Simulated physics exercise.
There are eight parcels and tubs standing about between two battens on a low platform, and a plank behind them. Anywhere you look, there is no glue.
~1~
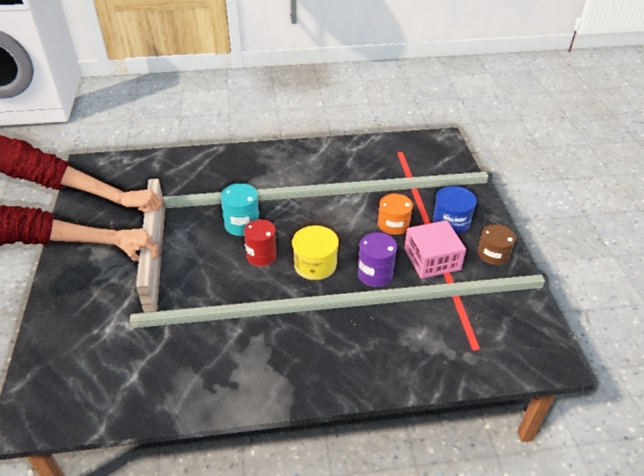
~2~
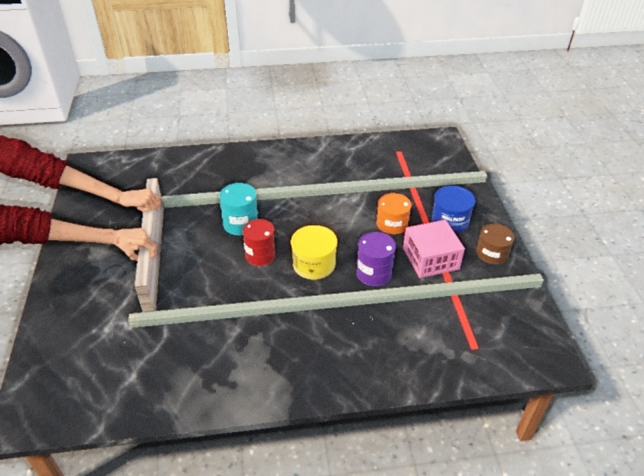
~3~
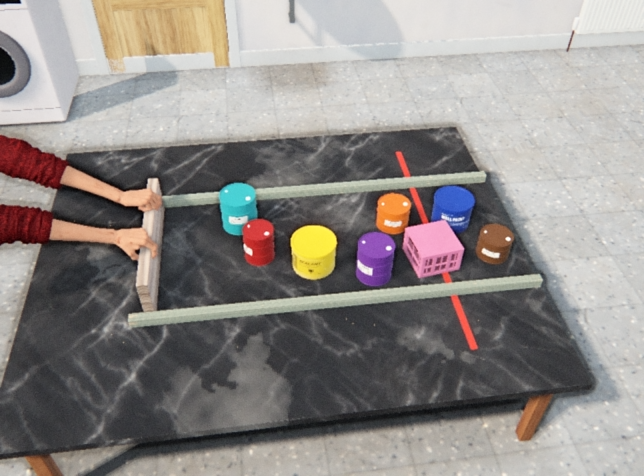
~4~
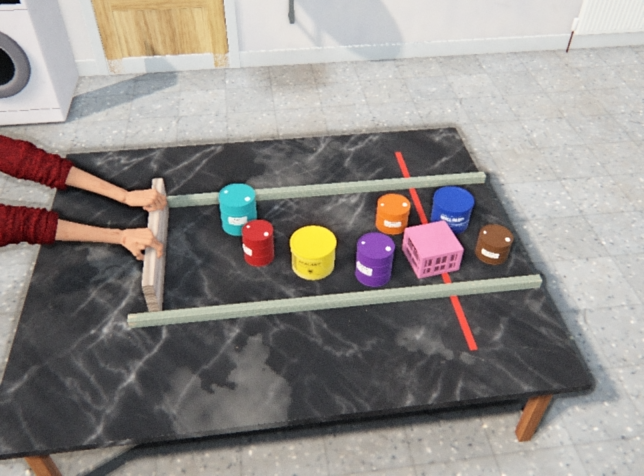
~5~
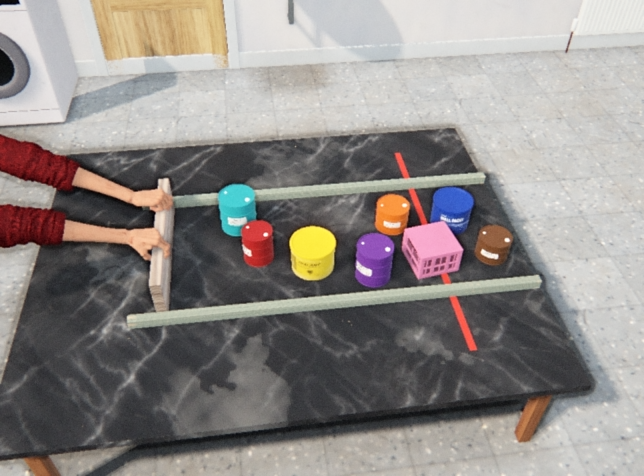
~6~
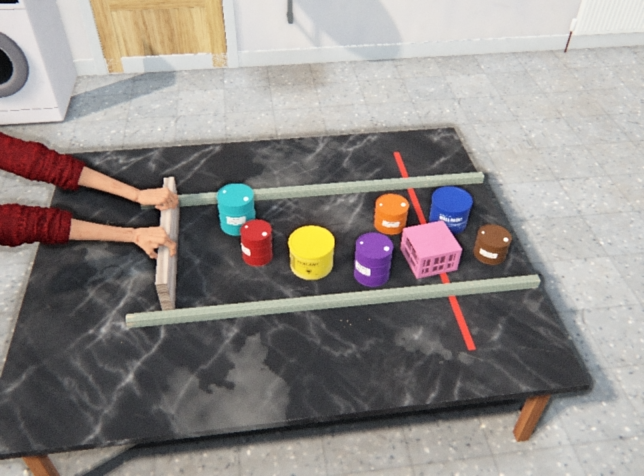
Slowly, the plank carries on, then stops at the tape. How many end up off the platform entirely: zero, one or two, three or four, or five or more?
After that push, what drops off the edge is fewer than three, not none.
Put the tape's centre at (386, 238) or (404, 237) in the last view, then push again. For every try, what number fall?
Well, you'd get 0 the first time and 0 the second time.
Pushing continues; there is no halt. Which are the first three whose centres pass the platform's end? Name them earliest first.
Brown canister, blue pail, pink crate.
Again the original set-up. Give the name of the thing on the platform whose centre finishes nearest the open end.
The blue pail is the one.
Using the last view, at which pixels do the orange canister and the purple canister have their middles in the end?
In the last picture the orange canister sits around (460, 208) and the purple canister around (495, 258).
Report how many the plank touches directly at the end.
Total: 3.
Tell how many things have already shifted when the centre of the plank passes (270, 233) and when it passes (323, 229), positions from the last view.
Well, it's 3 at the first one and 4 at the second.
A little later, none off yet; brown canister at rest near (492, 245); blue pail at rest near (450, 211); pink crate at rest near (430, 249).
Next, none off yet; brown canister at rest near (492, 245); blue pail at rest near (450, 211); pink crate shifted a little near (439, 248).
When it is over, the number that fall off is one or two; down, brown canister.
